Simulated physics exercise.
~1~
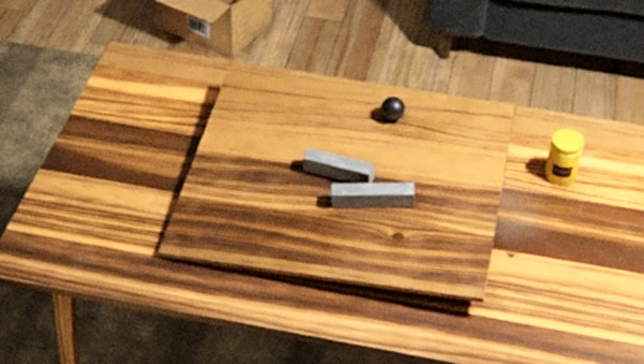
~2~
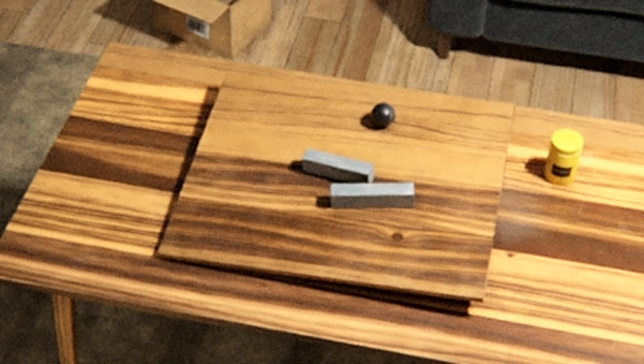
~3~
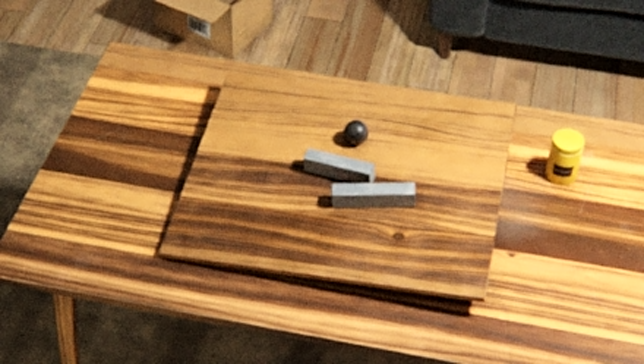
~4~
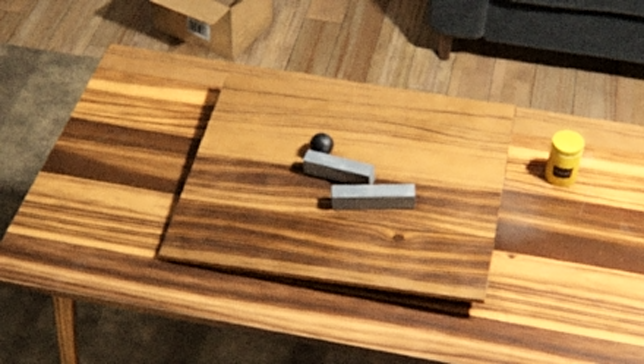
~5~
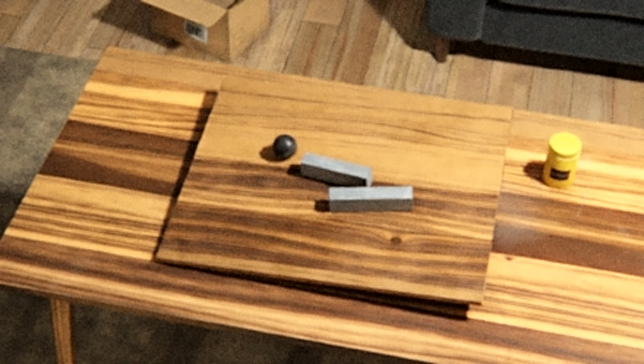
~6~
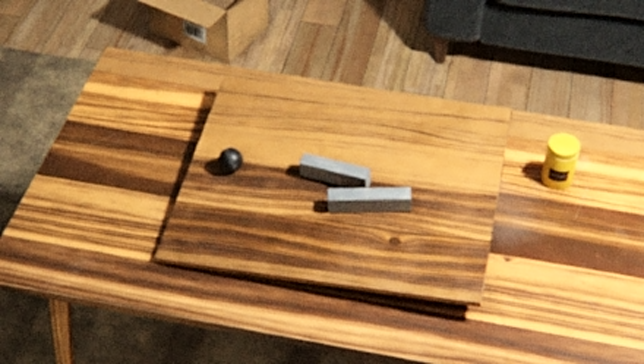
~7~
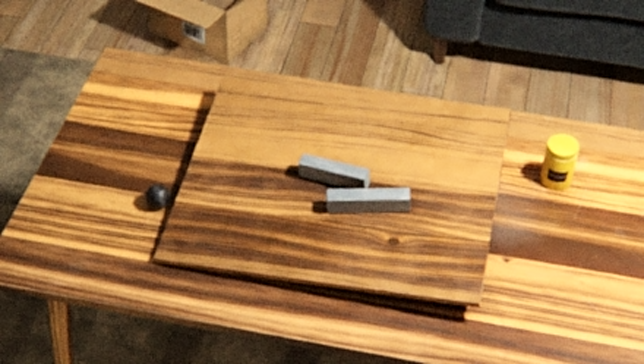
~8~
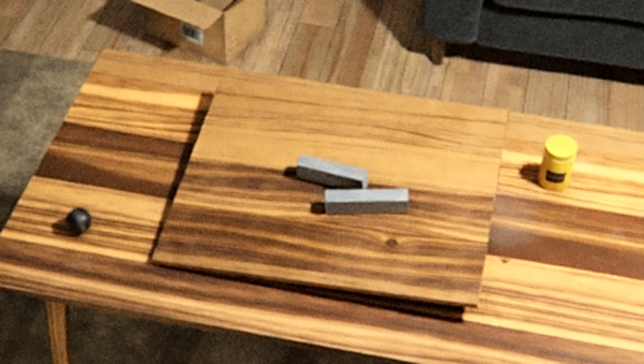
On a wooden table, a black ball rolls left across a tilted board past two grey blocks, dropping off its left edge.
